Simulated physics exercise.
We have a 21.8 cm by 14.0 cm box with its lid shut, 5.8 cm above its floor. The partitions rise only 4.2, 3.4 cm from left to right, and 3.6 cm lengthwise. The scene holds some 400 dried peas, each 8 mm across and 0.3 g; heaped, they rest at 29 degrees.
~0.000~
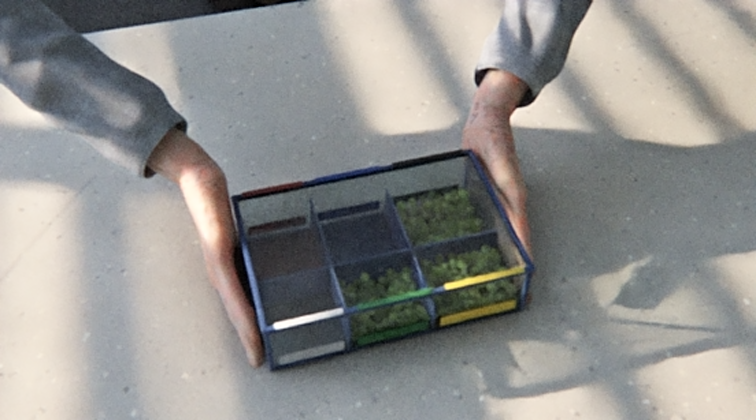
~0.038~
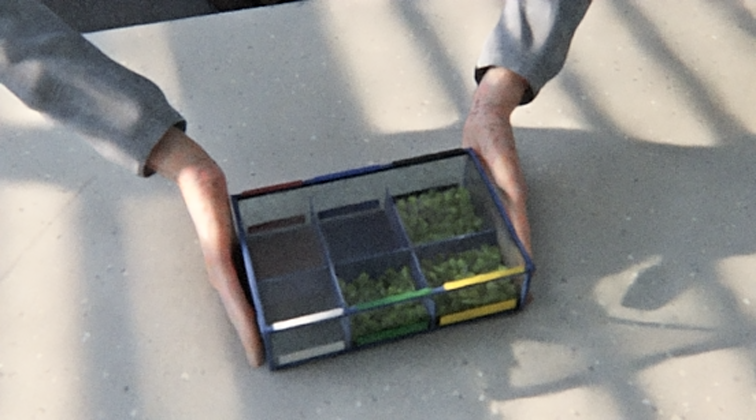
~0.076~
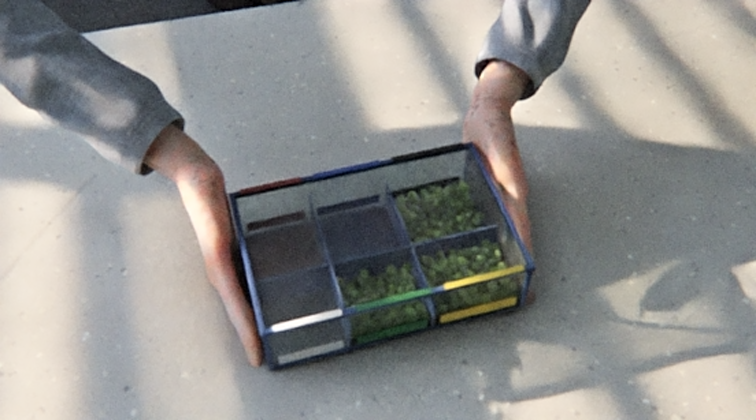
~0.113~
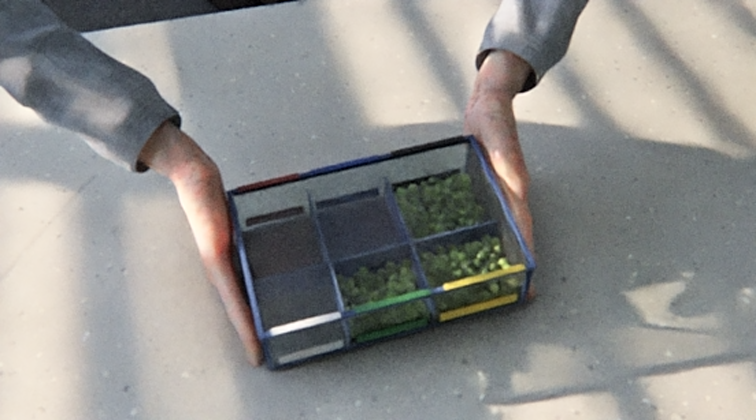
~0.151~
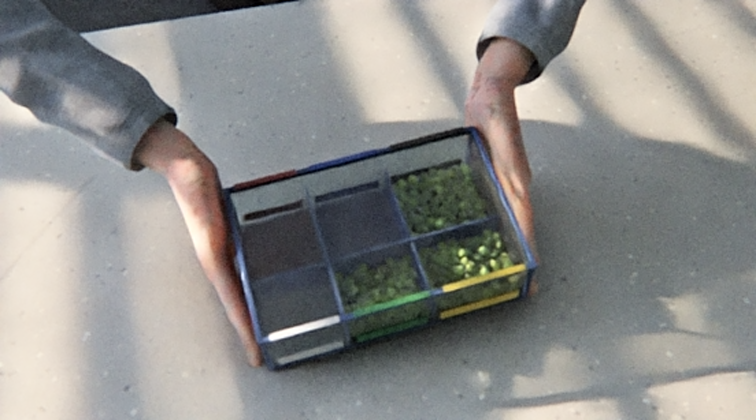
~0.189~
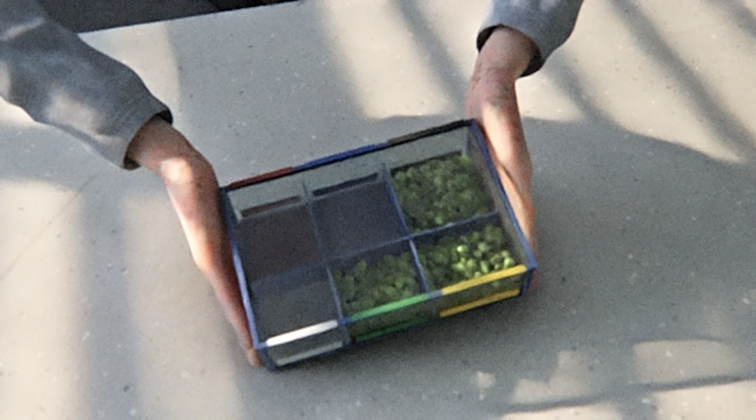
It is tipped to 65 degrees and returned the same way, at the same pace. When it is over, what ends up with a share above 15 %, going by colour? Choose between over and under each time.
Red: Under. Blue: Under. Green: Over. Yellow: Over. White: Under. Black: Over.
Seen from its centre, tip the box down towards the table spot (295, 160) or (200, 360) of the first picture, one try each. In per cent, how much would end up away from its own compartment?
First try: Around 5 percent; second try: Around 15 percent.
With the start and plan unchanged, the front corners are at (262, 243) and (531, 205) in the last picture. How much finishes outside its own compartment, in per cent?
Then roughly 10 per cent.
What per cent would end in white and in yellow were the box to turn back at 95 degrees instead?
In per cent, white 10 and yellow 40.
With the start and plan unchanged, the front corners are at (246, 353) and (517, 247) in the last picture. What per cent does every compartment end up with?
Result - red: 0 %; blue: 5 %; green: 45 %; yellow: 30 %; white: 5 %; black: 20 %.
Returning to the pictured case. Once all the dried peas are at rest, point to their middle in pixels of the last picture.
I'd put it at about (437, 288).
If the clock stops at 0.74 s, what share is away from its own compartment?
Reading: Close to 0 %.
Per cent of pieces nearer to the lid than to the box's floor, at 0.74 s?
Close to 10 in a hundred.
After 0.74 s, tilt 65 degrees; green 25 %, yellow 40 %, black 35 %.
After 1.11 s, tilt 28 degrees; green 35 %, yellow 40 %, black 30 %.
Then, at 1.57 s, tilt 0 degrees; green 35 %, yellow 40 %, black 30 %.
At rest (1.9 s), red 0 %, blue 0 %, green 35 %, yellow 40 %, white 0 %, black 30 %.
